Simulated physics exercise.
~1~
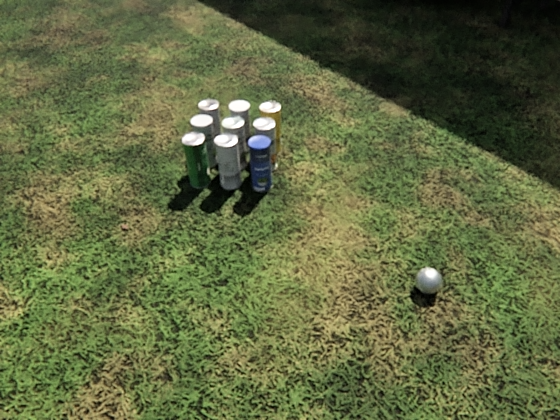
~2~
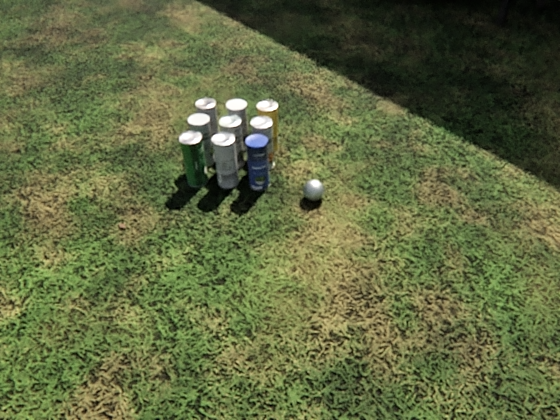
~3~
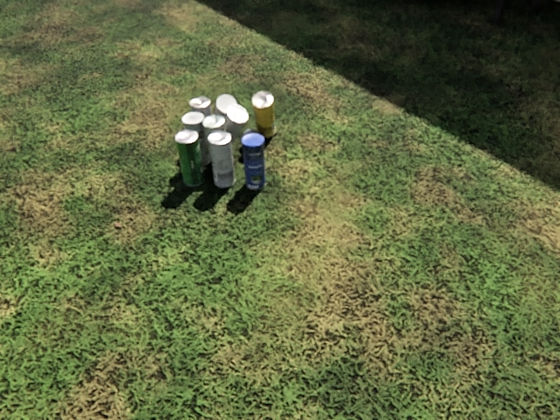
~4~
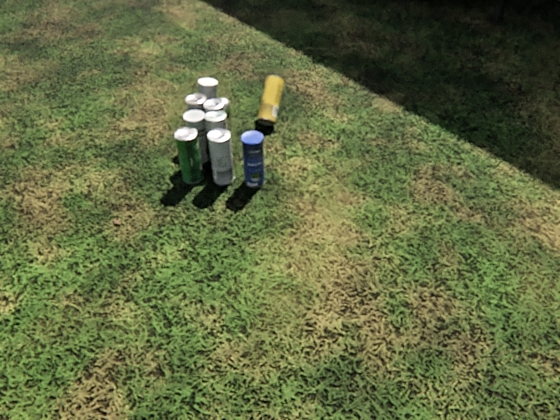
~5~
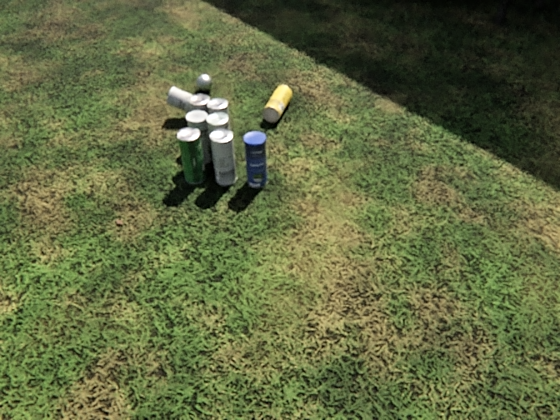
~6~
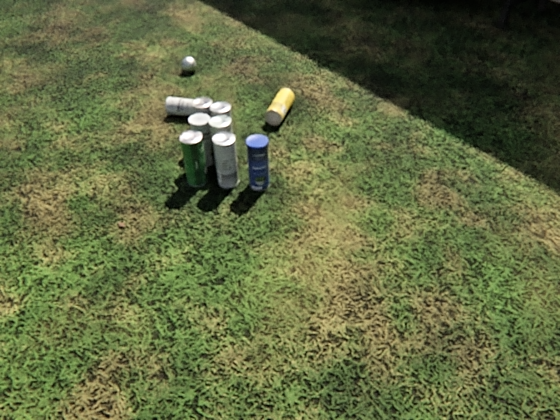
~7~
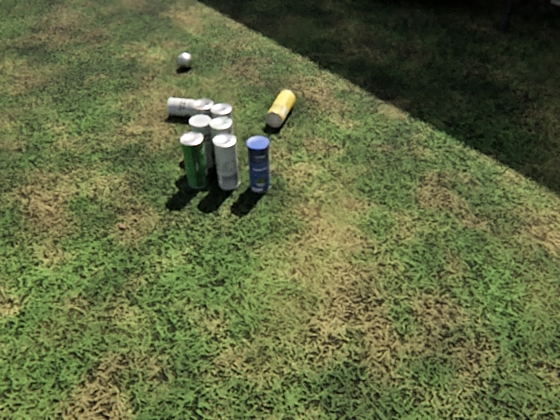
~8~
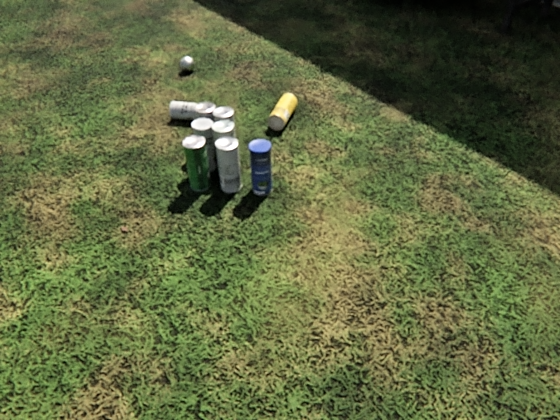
The clip opens on nine tall canisters standing in a tight block on sunlit, patchy grass, with a shiny ball to their lower right. The ball rolls up and to the left and runs into the right side of the group. The yellow canister at the back right leans, then topples away from the others, while the canisters beside it are jostled. A pale canister at the back left tips onto its side as the ball emerges behind the group. At the end the yellow and pale canisters lie flat, the green and blue ones still stand in front, and the ball is on the grass beyond.
